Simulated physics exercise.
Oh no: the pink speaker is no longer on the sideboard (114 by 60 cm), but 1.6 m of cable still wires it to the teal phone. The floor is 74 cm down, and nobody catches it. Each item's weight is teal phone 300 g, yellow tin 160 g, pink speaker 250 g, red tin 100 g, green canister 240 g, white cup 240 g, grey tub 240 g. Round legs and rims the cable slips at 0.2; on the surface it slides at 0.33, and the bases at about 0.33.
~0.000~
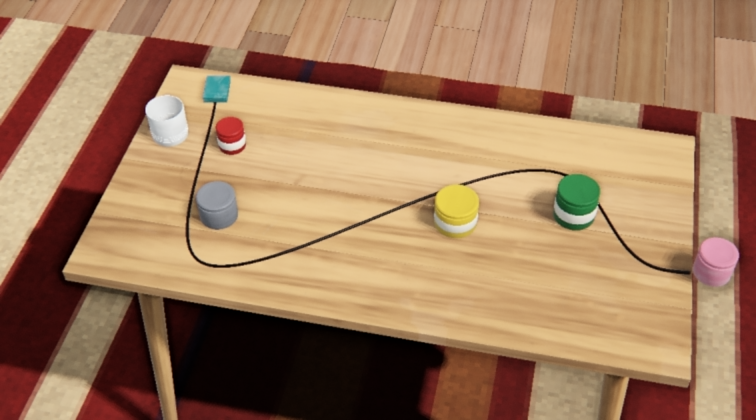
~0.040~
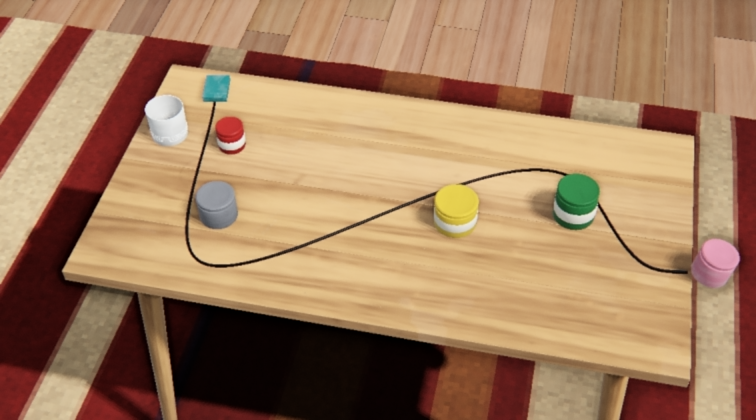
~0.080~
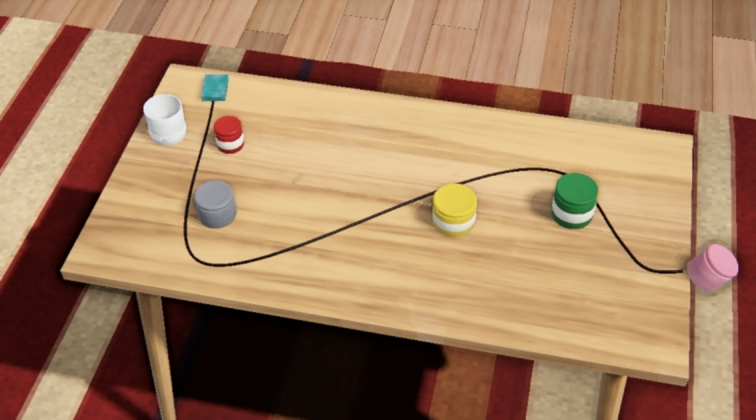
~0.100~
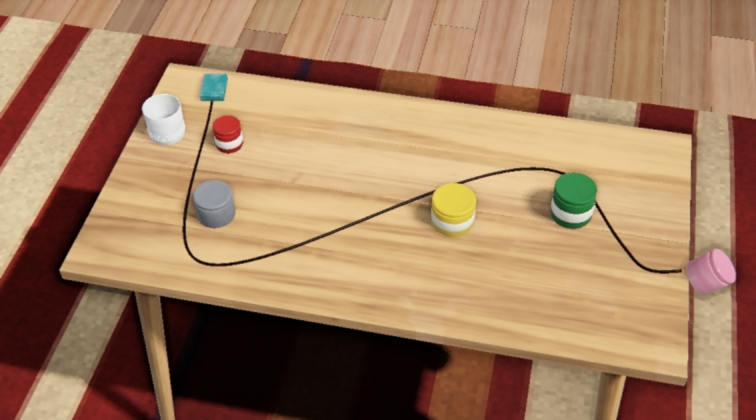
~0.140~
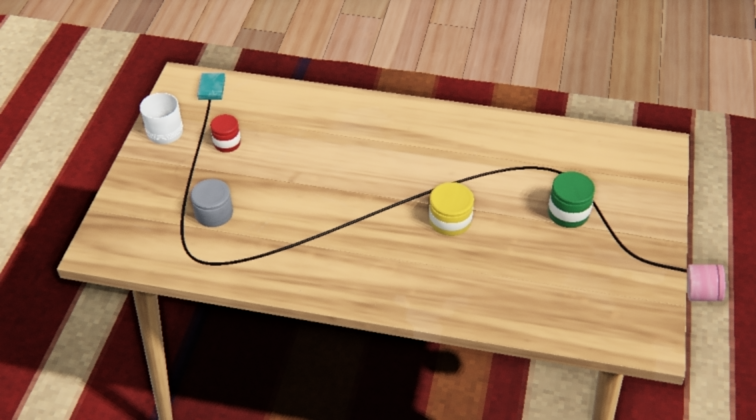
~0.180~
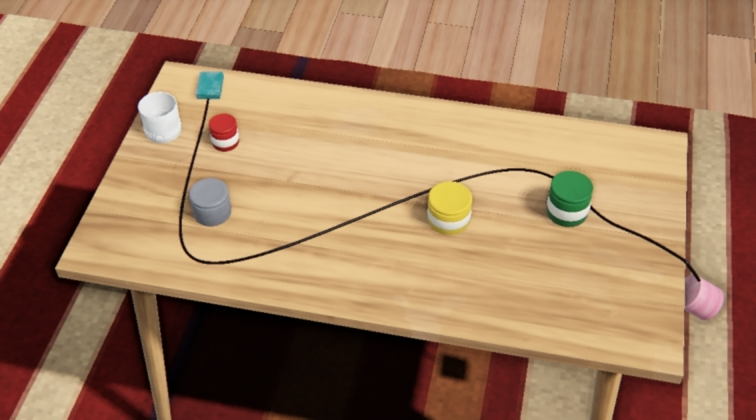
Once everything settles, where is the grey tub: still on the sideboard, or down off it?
Holds on.
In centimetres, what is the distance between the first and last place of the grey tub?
The grey tub ends 30 cm from where it began.
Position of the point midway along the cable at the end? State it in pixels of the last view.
(614, 191) or so.
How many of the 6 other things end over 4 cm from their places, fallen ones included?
The count is 3.
At 0.4 s, the cable's tail end at (208, 106); grey tub 10 cm off its start, pink speaker over the edge, green canister 2 cm off its start.
At 0.7 s, the cable's tail end at (213, 114); grey tub 24 cm off its start, pink speaker over the edge, red tin 8 cm off its start.
At 0.9 s, the cable's tail end at (246, 116); grey tub 29 cm off its start at (315, 110), pink speaker over the edge, red tin 13 cm off its start at (281, 103).
At 1.2 s, the cable's tail end at (251, 118); grey tub 29 cm off its start, pink speaker over the edge, red tin 13 cm off its start.
At 2.4 s, the cable's tail end at (251, 118); grey tub 29 cm off its start at (315, 110), pink speaker over the edge, red tin 13 cm off its start at (281, 103), teal phone 10 cm off its start at (236, 106).
